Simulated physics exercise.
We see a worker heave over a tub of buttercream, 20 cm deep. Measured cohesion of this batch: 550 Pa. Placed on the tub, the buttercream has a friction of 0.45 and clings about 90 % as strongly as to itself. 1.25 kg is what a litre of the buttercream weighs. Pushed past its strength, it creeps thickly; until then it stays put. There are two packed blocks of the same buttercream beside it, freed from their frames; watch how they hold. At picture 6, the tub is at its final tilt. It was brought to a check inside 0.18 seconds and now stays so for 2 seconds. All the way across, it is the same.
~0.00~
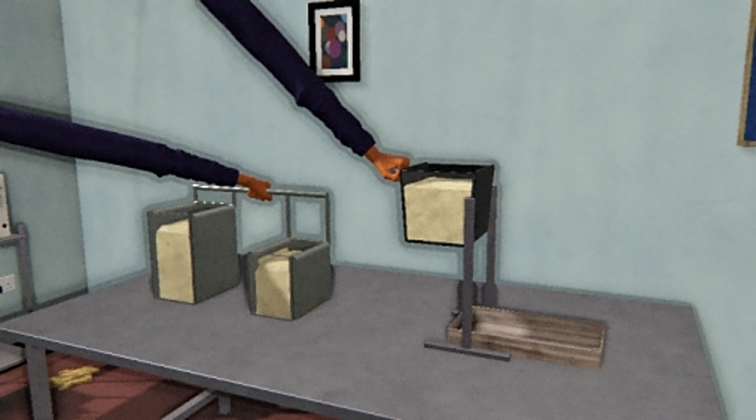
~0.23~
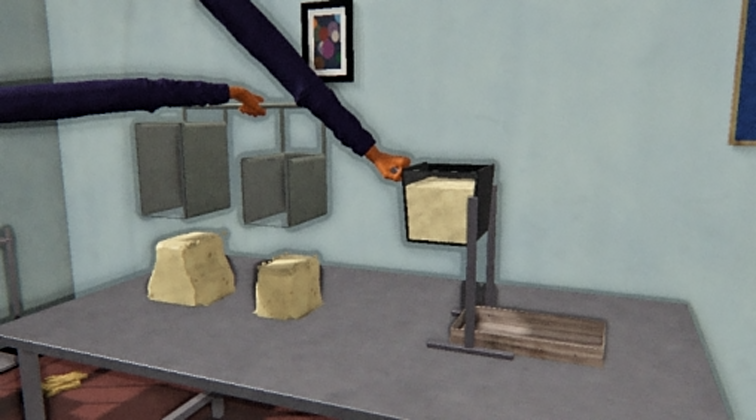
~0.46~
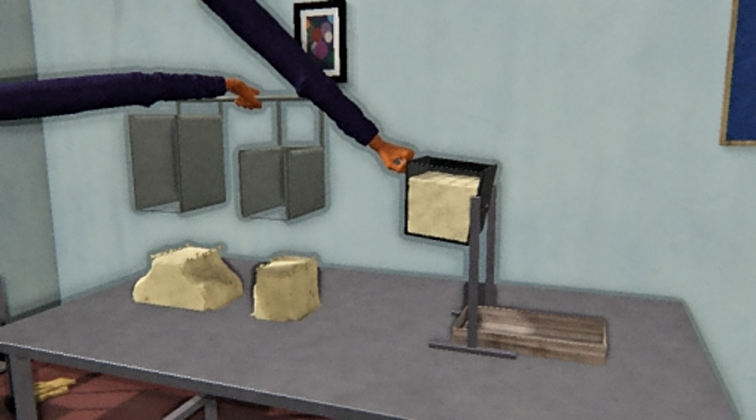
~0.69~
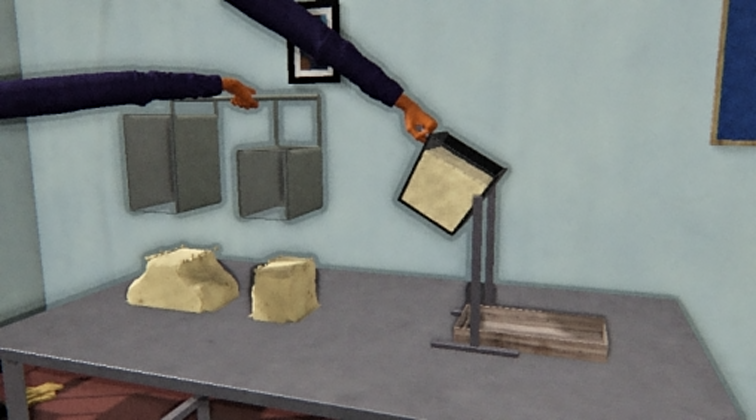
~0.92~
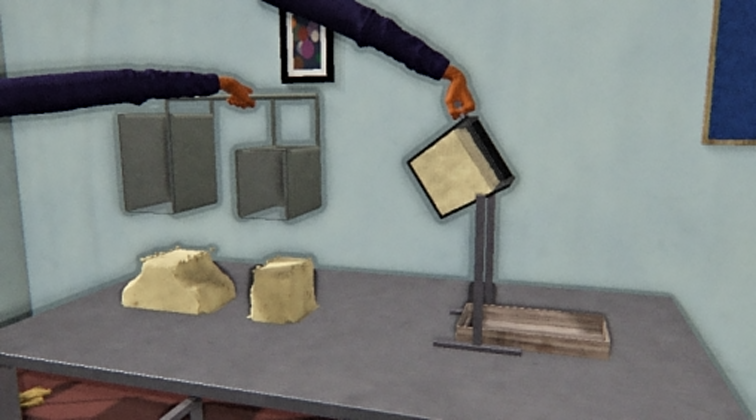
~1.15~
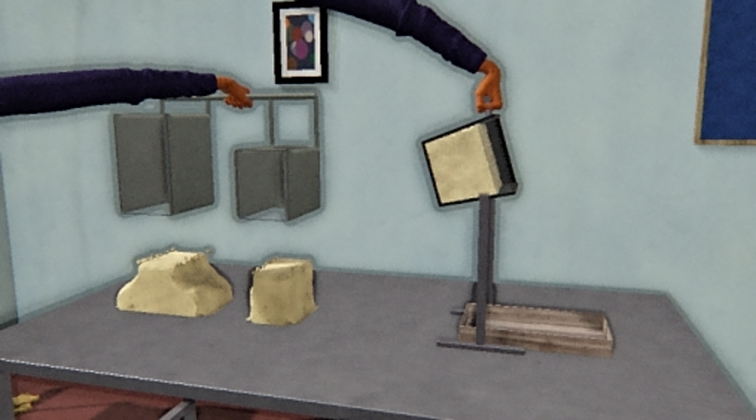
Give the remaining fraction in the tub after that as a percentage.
Close to 100 per cent.
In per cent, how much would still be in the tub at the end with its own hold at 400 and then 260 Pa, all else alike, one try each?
About 100 % first, about 80 % second.
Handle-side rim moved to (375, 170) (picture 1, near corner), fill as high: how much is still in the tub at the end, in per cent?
The tub would keep roughly 100 percent.
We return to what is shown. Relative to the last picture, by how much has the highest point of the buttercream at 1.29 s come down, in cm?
I reckon it's close to 0 cm.
After 1.29 s, the tub is at 74 degrees and holds 100 %.
After 1.46 s, the tub is at 74 degrees and holds 100 %.
After 1.63 s, the tub is at 74 degrees and holds 100 %.
After 1.80 s, the tub is at 74 degrees and holds 100 %.
After 3.15 s, at the end, the tub is at 74 degrees and holds 100 %.
